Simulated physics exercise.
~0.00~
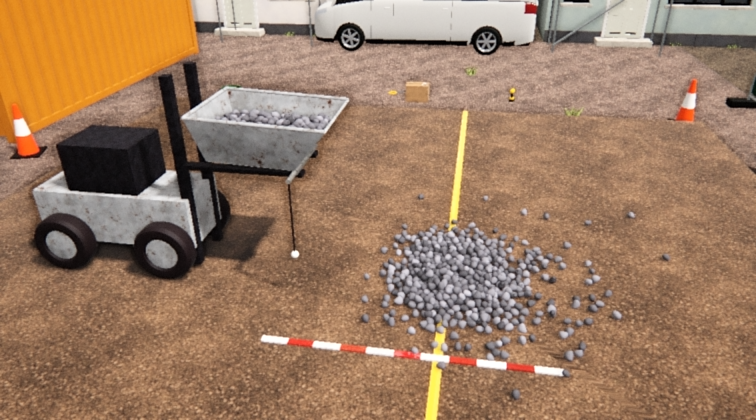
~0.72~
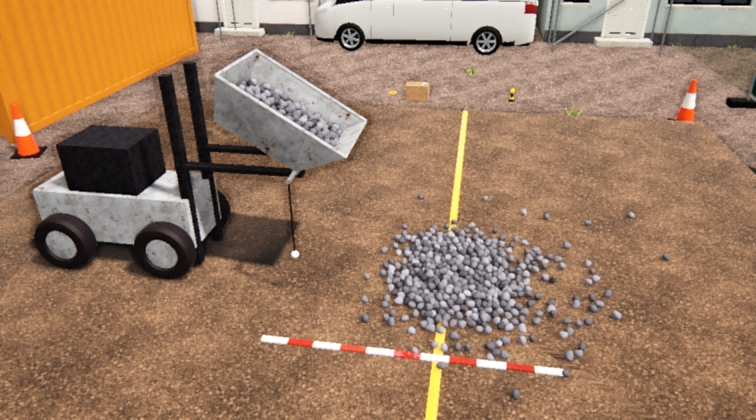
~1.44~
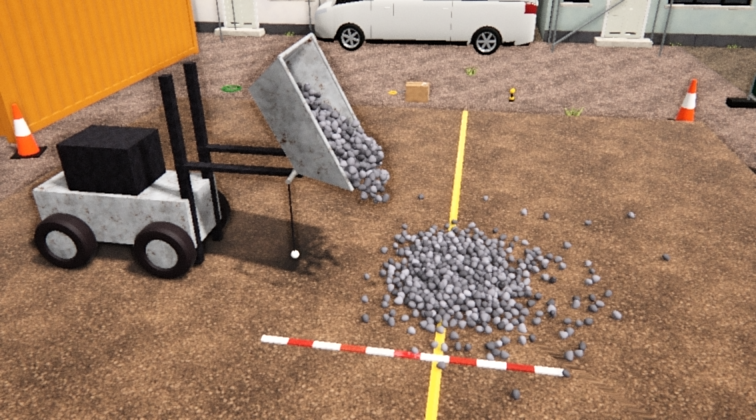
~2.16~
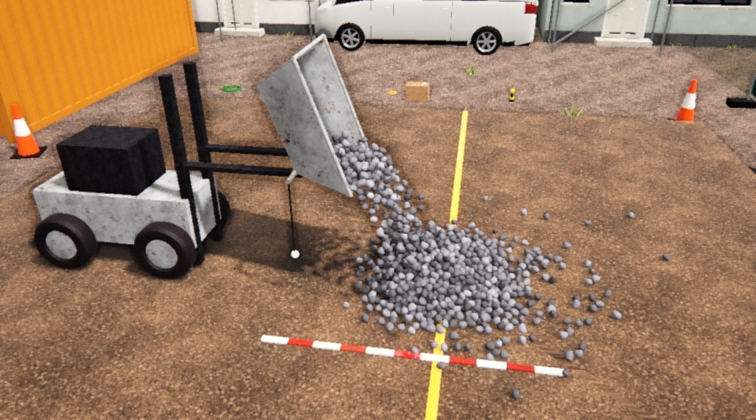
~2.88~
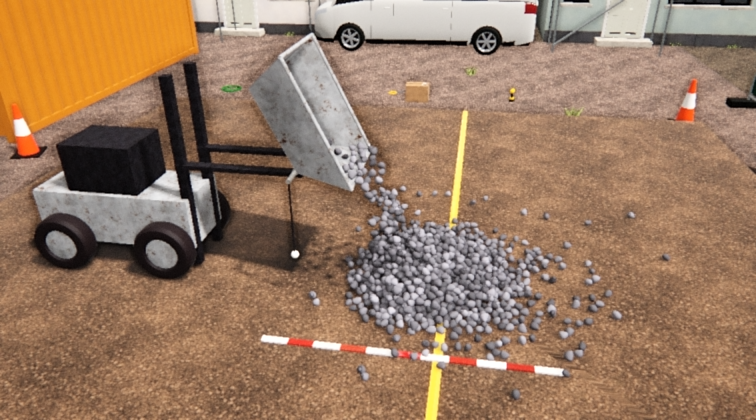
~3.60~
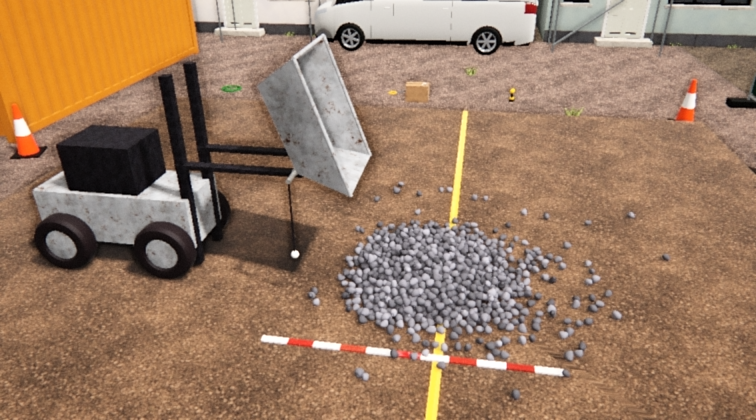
A grey skip on a small forklift tips forward to the right, jerks slightly back and forth, and pours its grey stones onto an existing pile straddling a yellow line, ending steeply tilted and empty beside the enlarged heap, most of which lies left of the line.
